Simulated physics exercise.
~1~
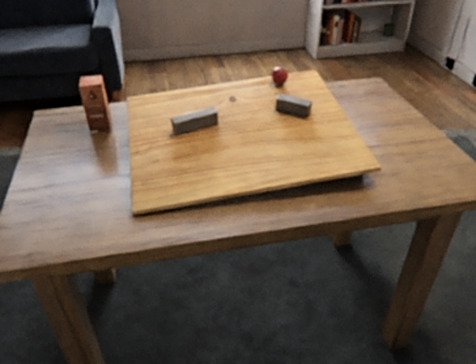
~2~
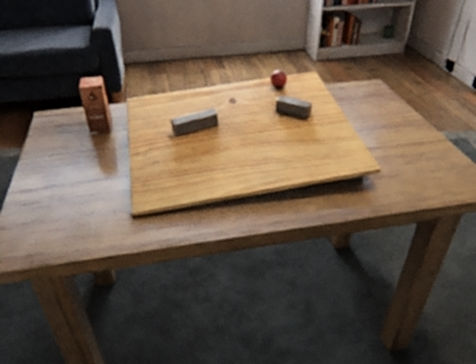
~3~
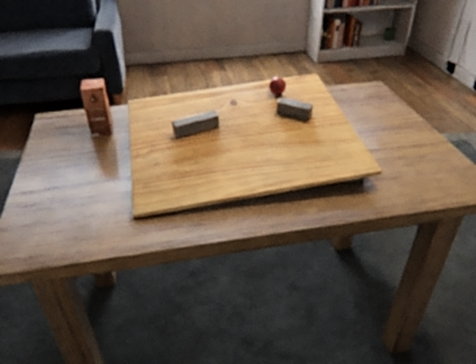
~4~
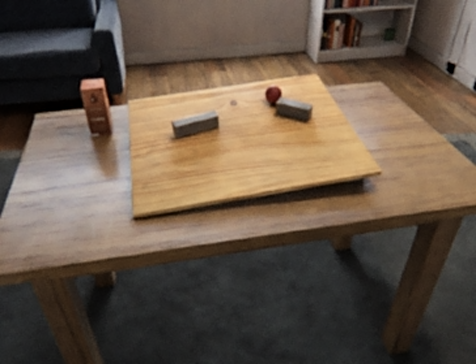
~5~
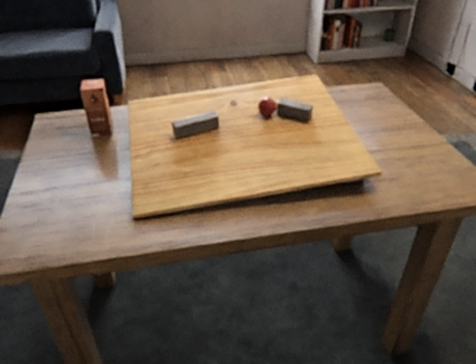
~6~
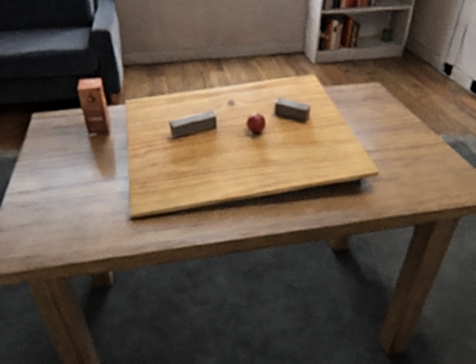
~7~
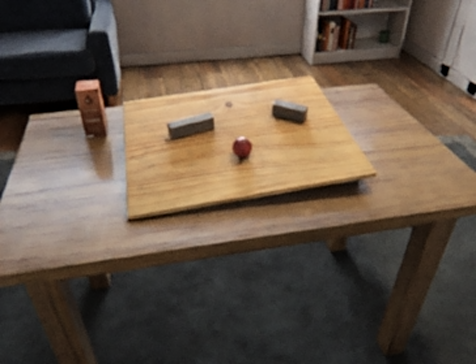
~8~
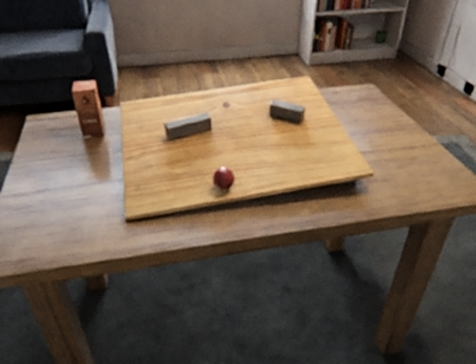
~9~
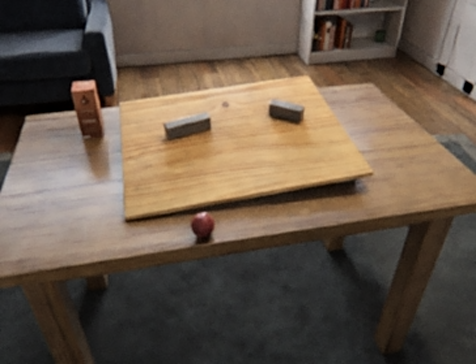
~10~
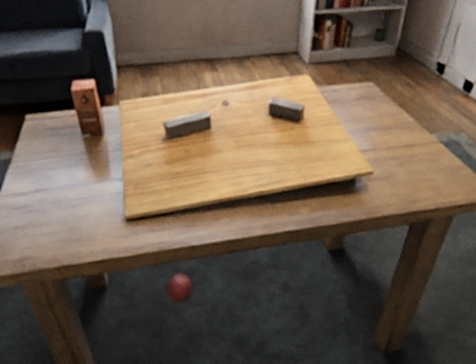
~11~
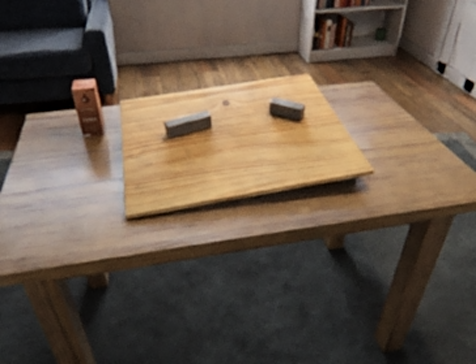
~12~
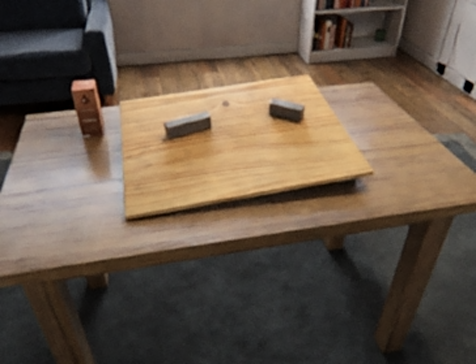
A red ball rolled down a tilted wooden board on a table, passing between two gray blocks, then went over the near edge and dropped off the table out of sight, while the blocks and an orange carton stayed put.
